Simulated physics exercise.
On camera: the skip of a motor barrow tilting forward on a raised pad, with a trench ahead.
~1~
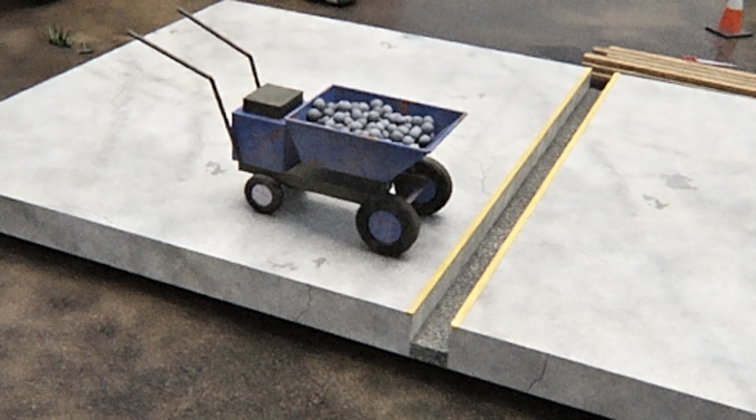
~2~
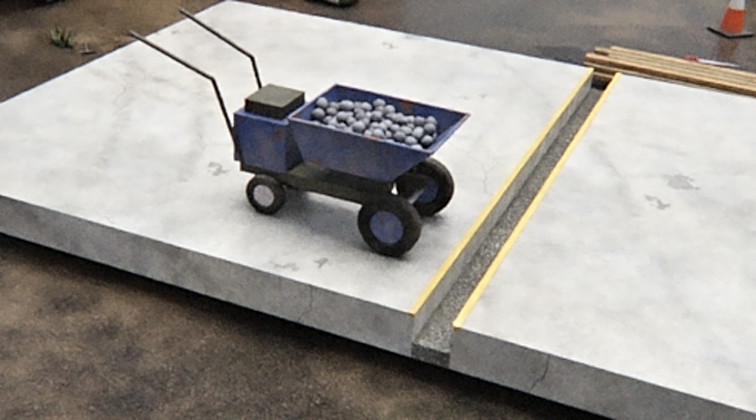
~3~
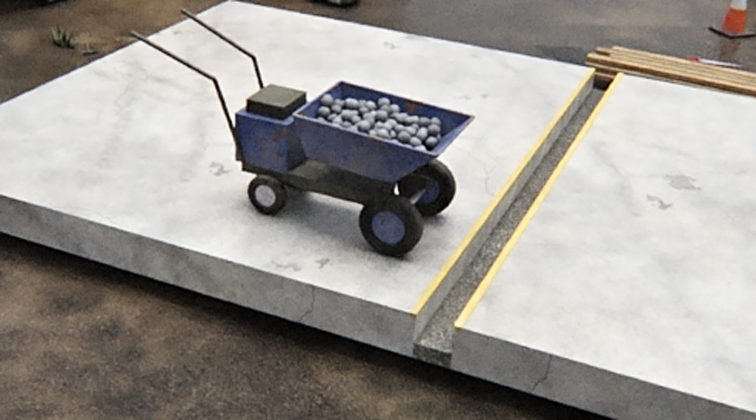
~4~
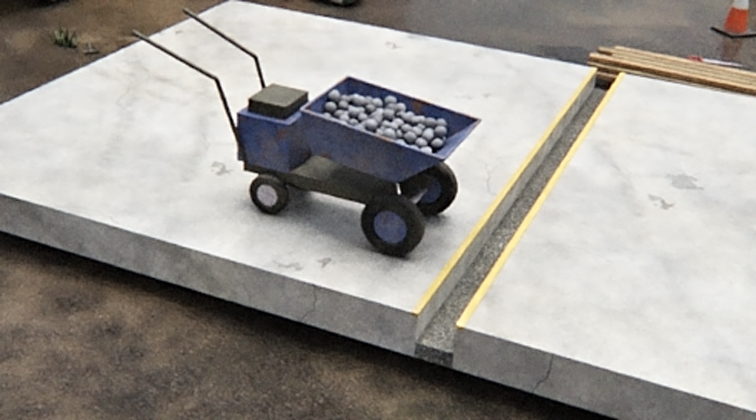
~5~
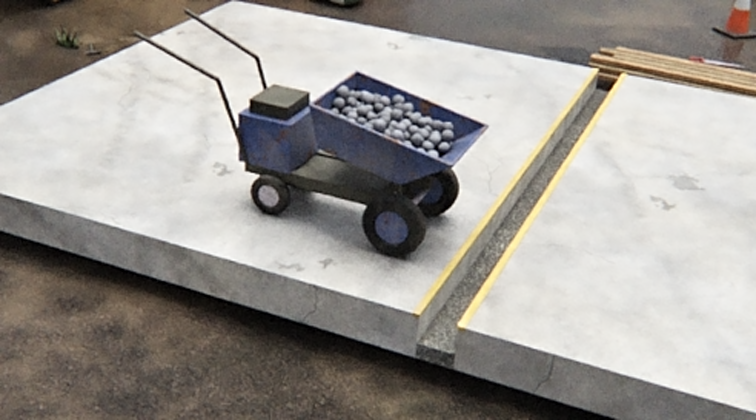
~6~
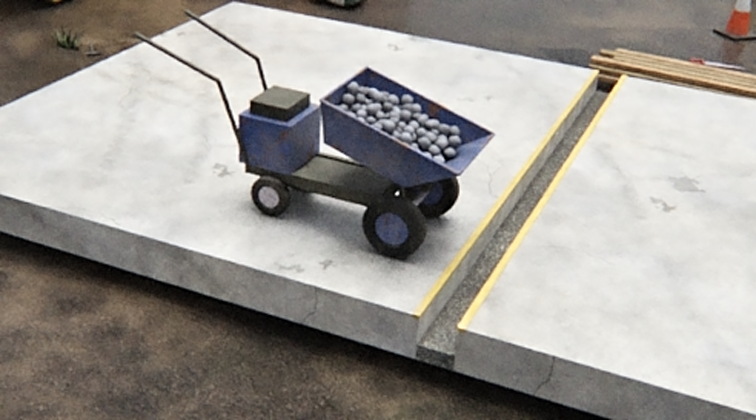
The blue skip of a small motor barrow, loaded with round grey cobbles, slowly tilts forward to the right, its back rising from the chassis while the wheels stay in place on a pale slab before a narrow, yellow-edged trench.
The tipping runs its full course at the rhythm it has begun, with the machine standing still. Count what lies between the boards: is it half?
The trench is likely to gain only a lesser share of it.
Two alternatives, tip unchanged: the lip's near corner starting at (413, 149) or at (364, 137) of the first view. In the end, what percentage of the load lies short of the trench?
0 % then 20 %.
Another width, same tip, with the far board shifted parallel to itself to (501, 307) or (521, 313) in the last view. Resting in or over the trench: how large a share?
60 % then 80 %, roughly.
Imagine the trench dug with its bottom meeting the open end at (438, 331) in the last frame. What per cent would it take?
Close to 0 per cent, I reckon.
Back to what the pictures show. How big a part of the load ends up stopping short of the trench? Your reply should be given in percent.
My estimate is around 0 percent.
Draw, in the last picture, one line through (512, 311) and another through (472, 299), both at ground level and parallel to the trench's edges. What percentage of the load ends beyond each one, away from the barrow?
50 and 80 in a hundred.
Soon, skip tipped steeply; all in the skip.
A while on, skip tipped right over; about two thirds in the skip; about a third beyond it; a stray few falling.
Towards the end, skip tipped right over; a small part in the skip; a stray few in or heaped over the trench; most beyond it.
Finally, skip tipped right over; a small part in the skip; a stray few in or heaped over the trench; most beyond it.
